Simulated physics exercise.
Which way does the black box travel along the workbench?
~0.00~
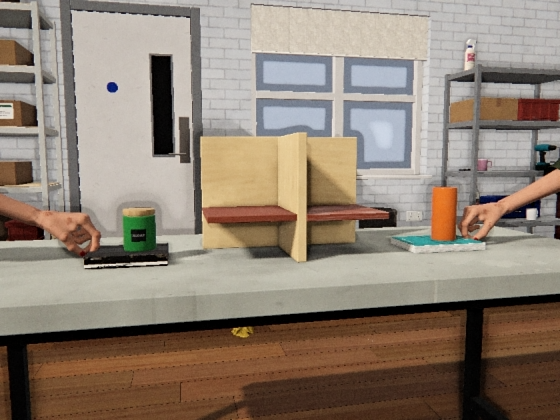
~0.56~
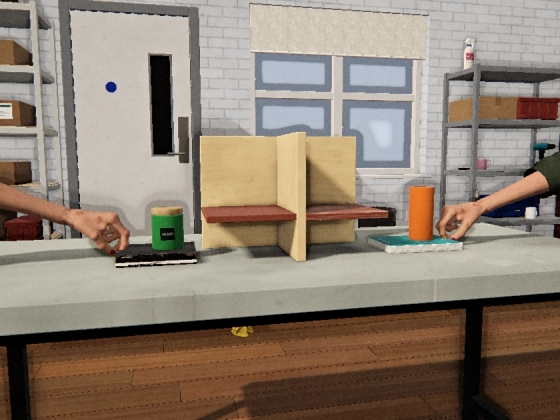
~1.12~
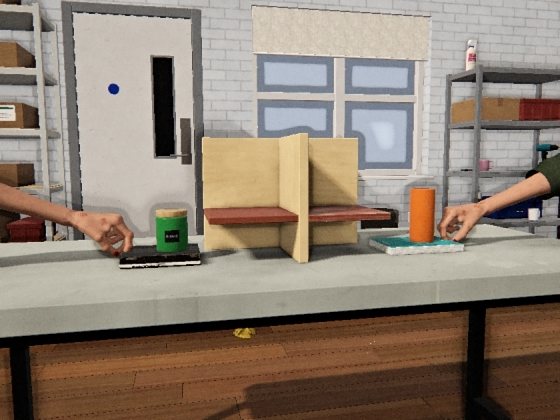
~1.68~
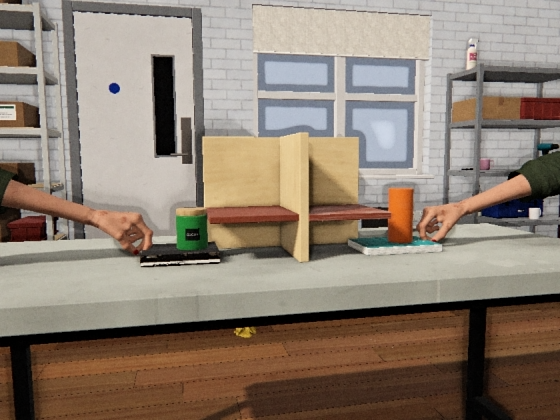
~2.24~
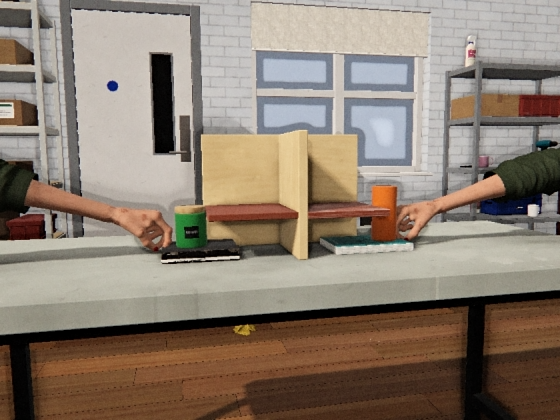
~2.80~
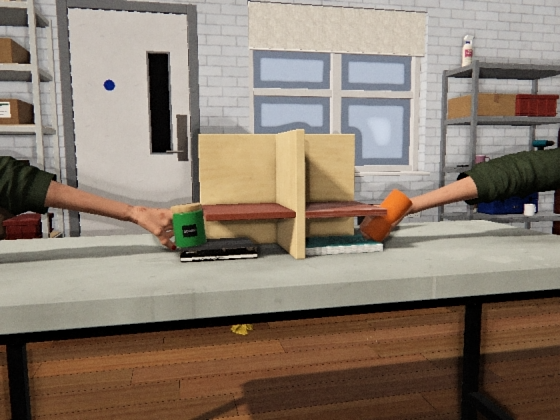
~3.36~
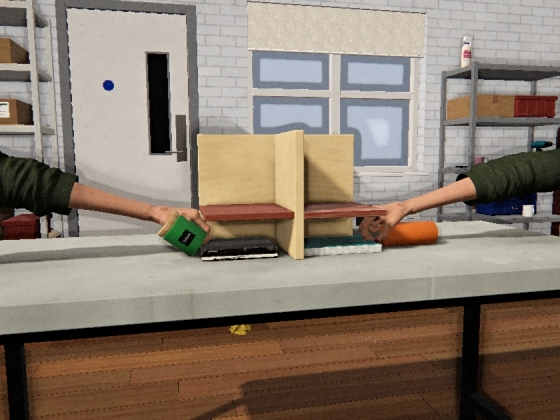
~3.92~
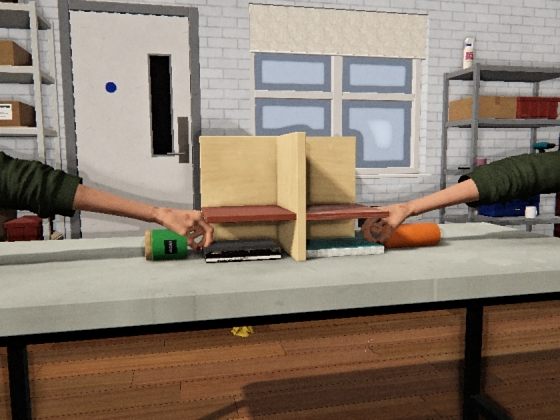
The black box slides to the right, pushed by the hand until it goes under the low shelf.
